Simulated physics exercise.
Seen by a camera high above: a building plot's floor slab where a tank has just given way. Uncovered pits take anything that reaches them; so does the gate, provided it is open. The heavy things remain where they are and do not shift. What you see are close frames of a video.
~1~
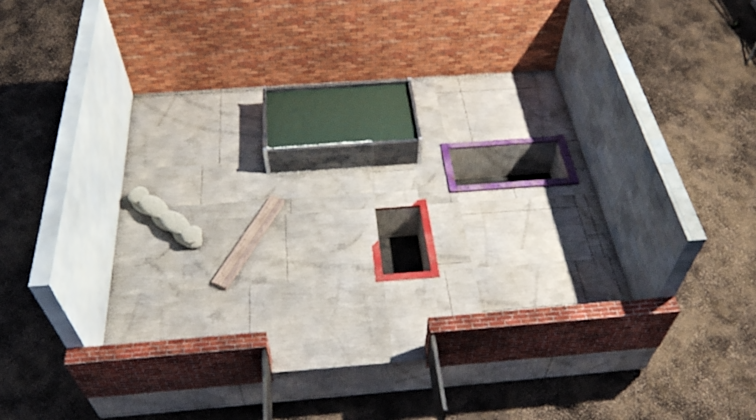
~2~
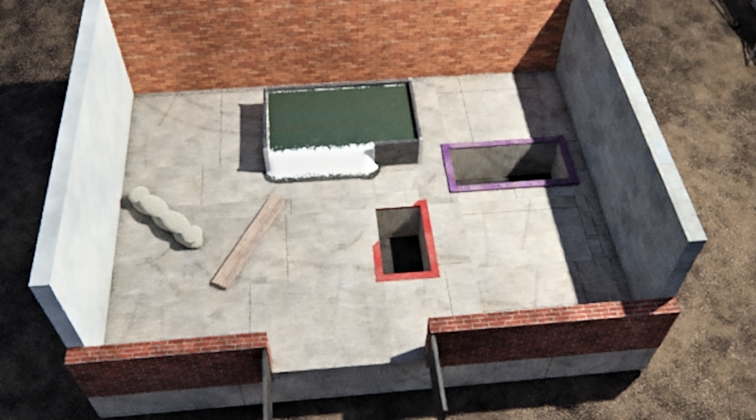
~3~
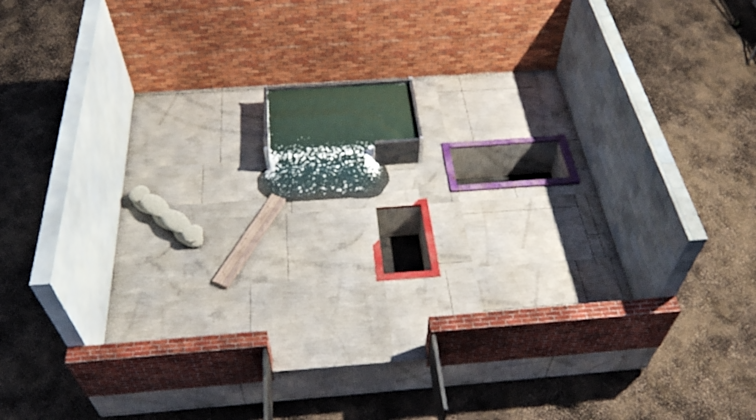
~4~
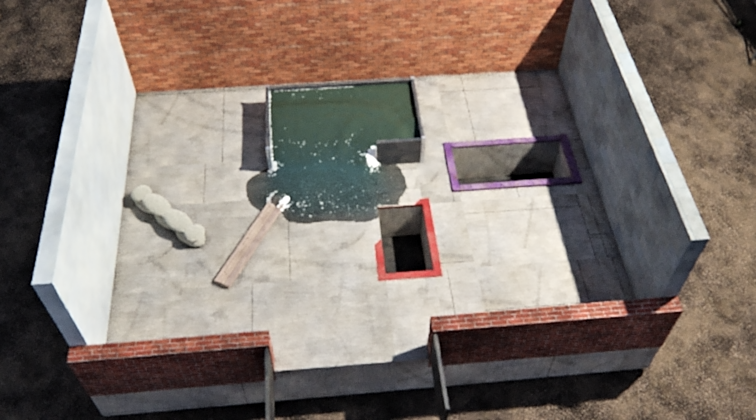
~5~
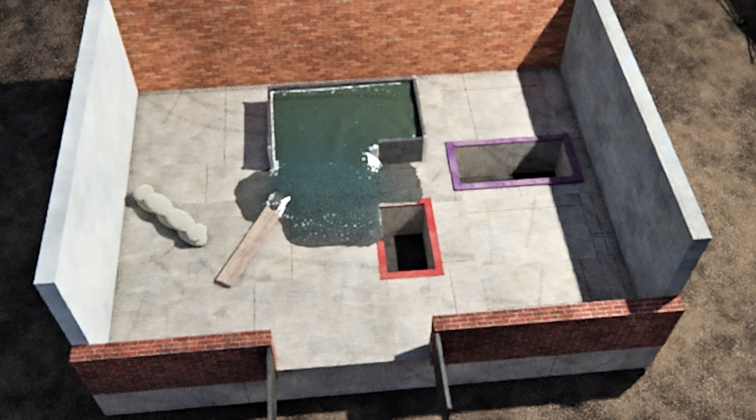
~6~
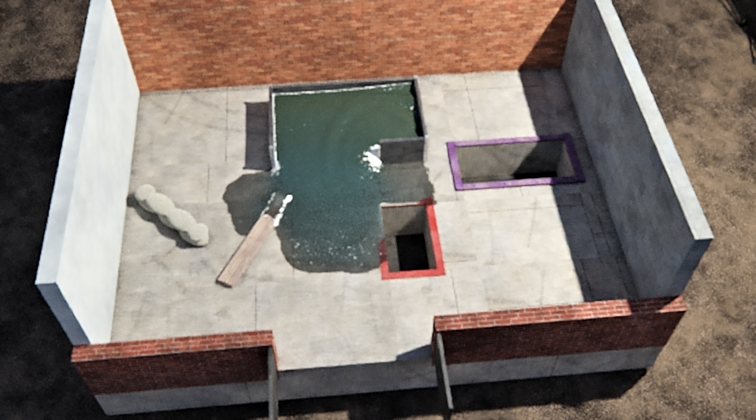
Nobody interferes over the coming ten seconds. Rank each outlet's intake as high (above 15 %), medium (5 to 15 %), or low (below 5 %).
Intake: The gate is high; the red pit is high; the purple pit is low.
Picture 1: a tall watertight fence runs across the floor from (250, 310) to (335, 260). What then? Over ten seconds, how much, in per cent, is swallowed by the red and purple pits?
Red 30 %, purple 0 %.
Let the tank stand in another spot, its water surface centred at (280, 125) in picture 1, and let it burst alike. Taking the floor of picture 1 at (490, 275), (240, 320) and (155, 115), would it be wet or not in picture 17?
Looking at all three, I'd call them bone dry, swamped, bone dry.
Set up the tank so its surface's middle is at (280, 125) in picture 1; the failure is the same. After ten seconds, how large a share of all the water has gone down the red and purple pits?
So red takes 10 % and purple takes 0 %.
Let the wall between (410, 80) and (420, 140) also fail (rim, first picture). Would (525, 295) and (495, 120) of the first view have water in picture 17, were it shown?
In that order: Clear, wet.
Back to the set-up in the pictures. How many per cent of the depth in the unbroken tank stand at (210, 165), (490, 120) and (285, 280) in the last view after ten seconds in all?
I'd say around 4 per cent, then 0 per cent, then 6 per cent.
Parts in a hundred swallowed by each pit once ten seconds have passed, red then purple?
18 and 0 per cent respectively.
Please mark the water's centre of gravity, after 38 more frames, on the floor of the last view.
Centre of the water: Near (283, 220).
A moment on, water covers 20 % of the floor; the gate 1 %, the red pit 4 %, the purple pit 0 %.
Next, water covers 30 % of the floor; the gate 10 %, the red pit 7 %, the purple pit 0 %.
Then, water covers 35 % of the floor; the gate 23 %, the red pit 9 %, the purple pit 0 %.
Later, water covers 45 % of the floor; the gate 36 %, the red pit 14 %, the purple pit 0 %.
In the end, water covers 50 % of the floor; the gate 44 %, the red pit 17 %, the purple pit 0 %.
